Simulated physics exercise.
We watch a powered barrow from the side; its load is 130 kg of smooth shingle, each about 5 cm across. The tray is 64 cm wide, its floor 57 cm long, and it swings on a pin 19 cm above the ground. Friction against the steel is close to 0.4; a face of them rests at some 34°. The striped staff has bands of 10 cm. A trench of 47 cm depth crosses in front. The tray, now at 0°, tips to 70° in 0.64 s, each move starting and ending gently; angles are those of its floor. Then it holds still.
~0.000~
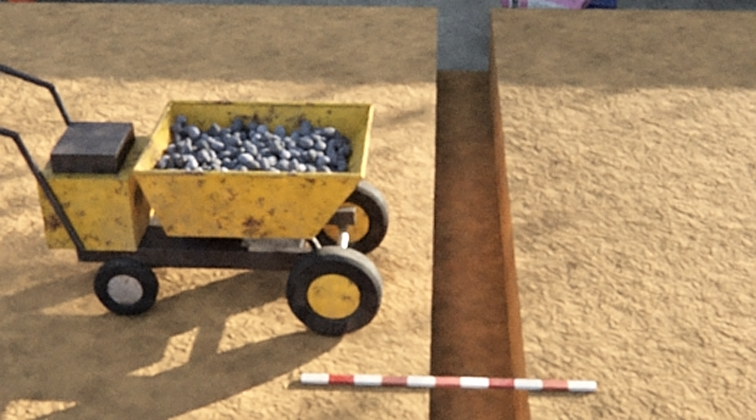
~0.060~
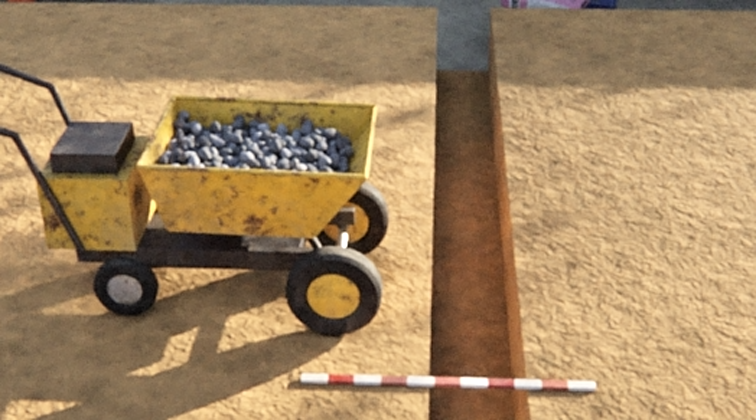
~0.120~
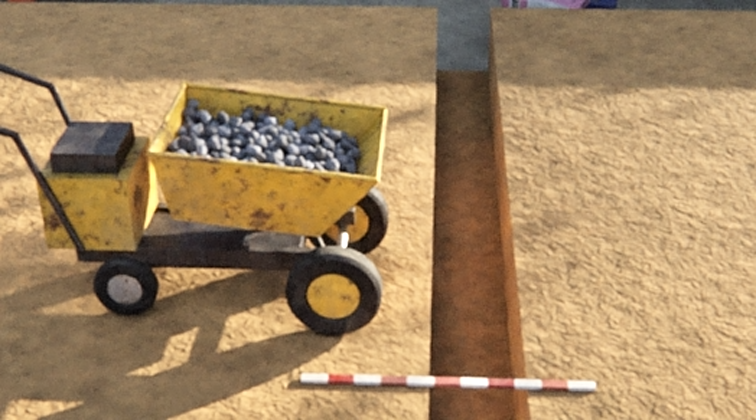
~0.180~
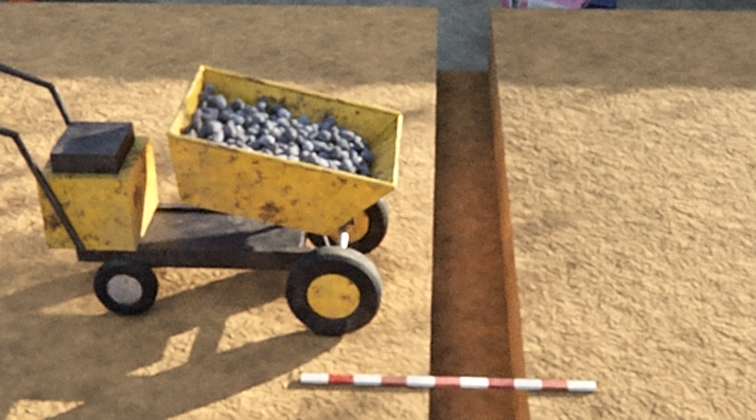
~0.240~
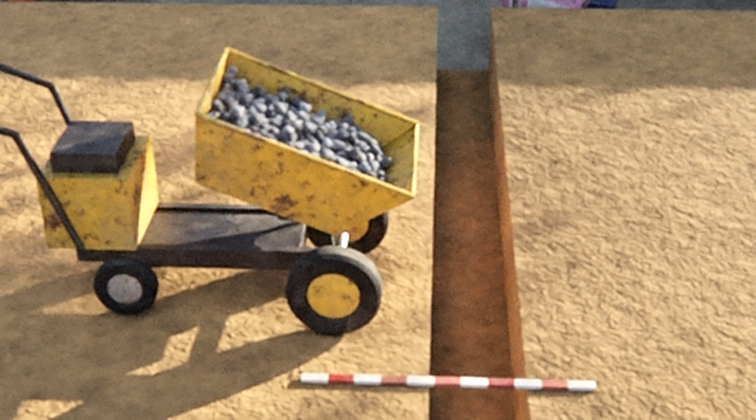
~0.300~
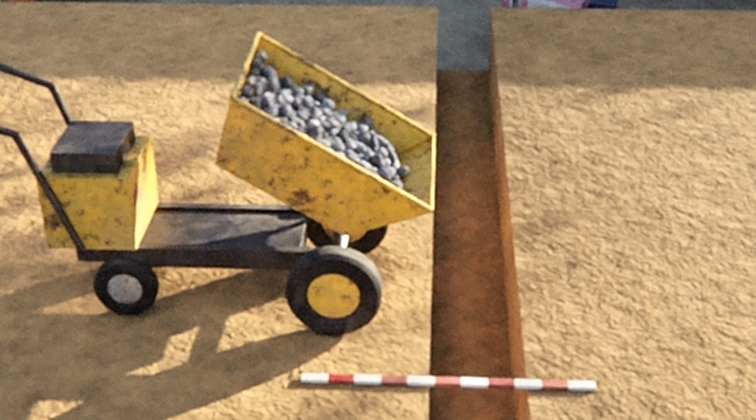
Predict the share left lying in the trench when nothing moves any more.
About 37 per cent.
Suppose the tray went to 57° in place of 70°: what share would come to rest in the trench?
Then about 25 per cent.
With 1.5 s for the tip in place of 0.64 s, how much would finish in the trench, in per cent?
Then about 60 per cent.
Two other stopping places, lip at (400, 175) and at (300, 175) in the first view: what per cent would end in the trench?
Near 15 per cent from the first place, 85 from the second.
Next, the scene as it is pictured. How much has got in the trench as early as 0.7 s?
About 15 per cent by then.
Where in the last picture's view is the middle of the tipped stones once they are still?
Around (559, 292).
After 0.5 s the floor is at 59°; 100 % in the tray; the foremost stones are at (452, 221).
After 0.7 s the floor is at 70°; 74 % in the tray, 14 % in the trench, 13 % past the trench; the foremost stones are at (559, 297).
After 1.1 s the floor is at 70°; 19 % in the tray, 18 % in the trench, 63 % past the trench; the foremost stones are past the picture's edge.
After 3.0 s the floor is at 70°; 0 % in the tray, 37 % in the trench, 63 % past the trench; the foremost stones are past the picture's edge.
